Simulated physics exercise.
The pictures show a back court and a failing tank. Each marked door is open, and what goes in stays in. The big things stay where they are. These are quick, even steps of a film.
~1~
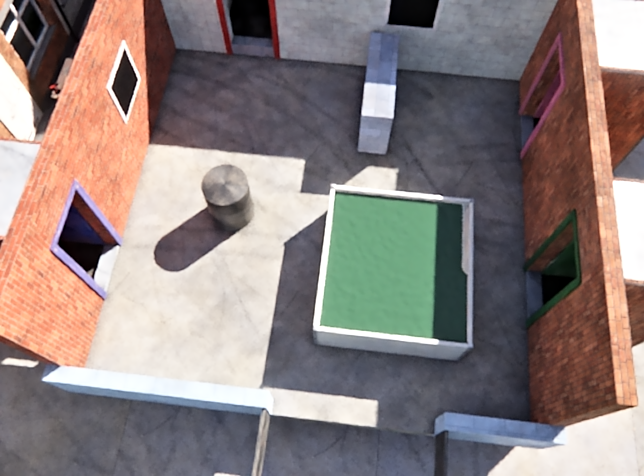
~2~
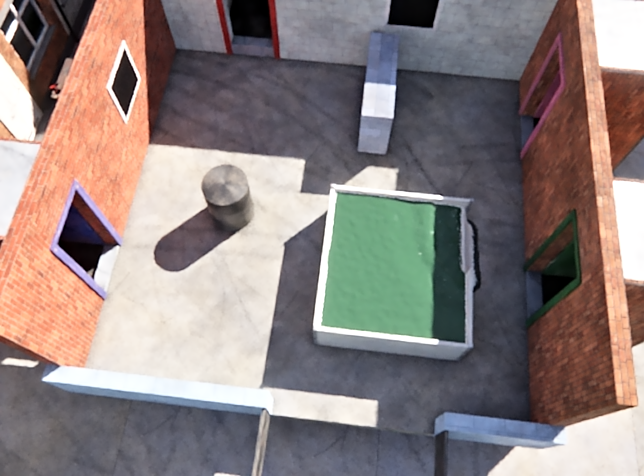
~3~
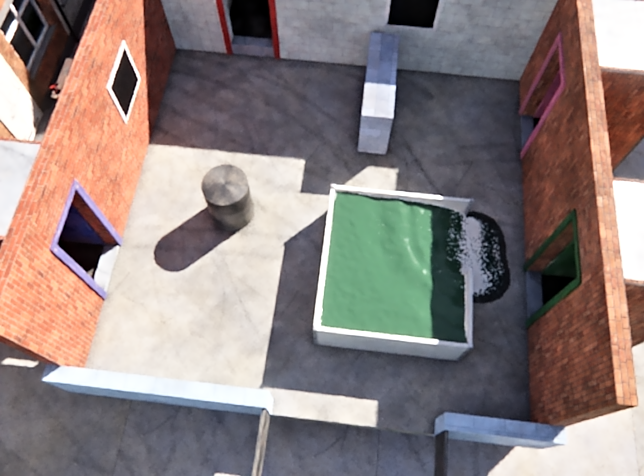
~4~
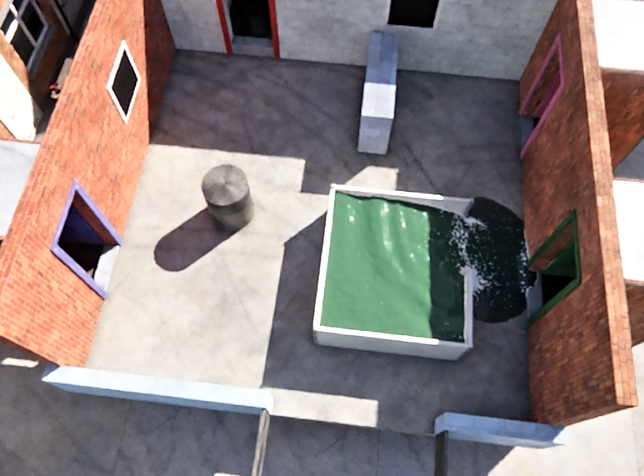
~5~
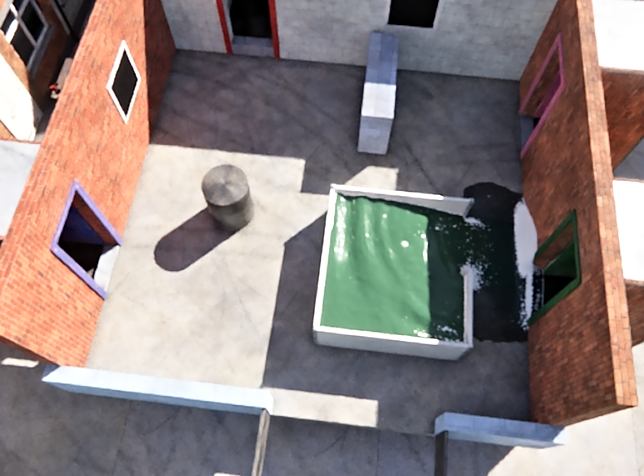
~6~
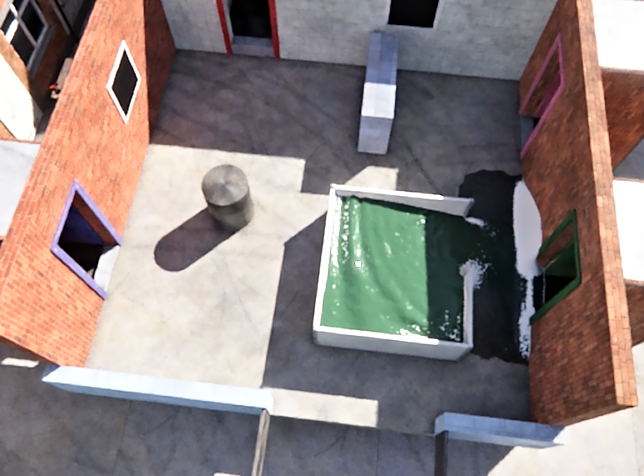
A walled back court with brick sides and a pale rear wall is seen from high above. A white-rimmed tank of green water sits right of centre, with a grey cylinder to its left and a pale block behind. The water lies still, then pours through a gap in the tank's right side, foams across the paving to the brick wall and spreads along its foot, while the tank's surface ripples and the camera stays still.
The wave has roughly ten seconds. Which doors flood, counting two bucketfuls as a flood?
In the end: The red door admits no more than that; the pink door lets in a lot; the green door lets in a lot; the blue door admits no more than that.
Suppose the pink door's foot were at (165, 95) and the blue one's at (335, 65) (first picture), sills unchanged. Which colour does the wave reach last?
That is the pink door.
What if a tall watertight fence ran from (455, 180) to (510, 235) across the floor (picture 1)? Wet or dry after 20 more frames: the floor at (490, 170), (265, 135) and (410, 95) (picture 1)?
In turn: Wet, covered, under water.
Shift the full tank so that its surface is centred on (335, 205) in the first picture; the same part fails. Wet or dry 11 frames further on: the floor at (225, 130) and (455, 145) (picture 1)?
As listed: Free of water, flooded.
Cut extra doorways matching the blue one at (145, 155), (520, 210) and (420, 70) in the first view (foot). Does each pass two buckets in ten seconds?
In that order: Is under, lets more in, lets more in.
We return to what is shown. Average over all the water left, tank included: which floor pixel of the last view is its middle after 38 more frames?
I would point to (409, 229).
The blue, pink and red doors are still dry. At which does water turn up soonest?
I say the one in pink.
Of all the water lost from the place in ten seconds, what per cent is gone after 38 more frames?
Near 70 in a hundred.
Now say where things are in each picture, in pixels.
Still water in the tank at (397, 263), in the first frame.
Water pours out at (461, 250) and has run to a hidden place, in the second frame.
The front is at (500, 290), out from the gap at (461, 250), in the third frame.
The front is at (525, 302), out from the gap at (460, 251), in the fourth frame.
The front is at (521, 198), out from the gap at (460, 250), in the fifth frame.
The front is at (521, 179), out from the gap at (460, 250), in the sixth frame.
A moment on, water covers 15 % of the floor; the red door not reached, the pink door wet at the sill, nothing in, the green door far over two buckets in, the blue door not reached.
Next, water covers 25 % of the floor; the red door not reached, the pink door under two buckets in, the green door far over two buckets in, the blue door not reached.
Then, water covers 40 % of the floor; the red door wet at the sill, nothing in, the pink door under two buckets in, the green door far over two buckets in, the blue door not reached.
Later, water covers 65 % of the floor; the red door wet at the sill, nothing in, the pink door over two buckets in, the green door far over two buckets in, the blue door not reached.
In the end, water covers 90 % of the floor; the red door wet at the sill, nothing in, the pink door far over two buckets in, the green door far over two buckets in, the blue door wet at the sill, nothing in.
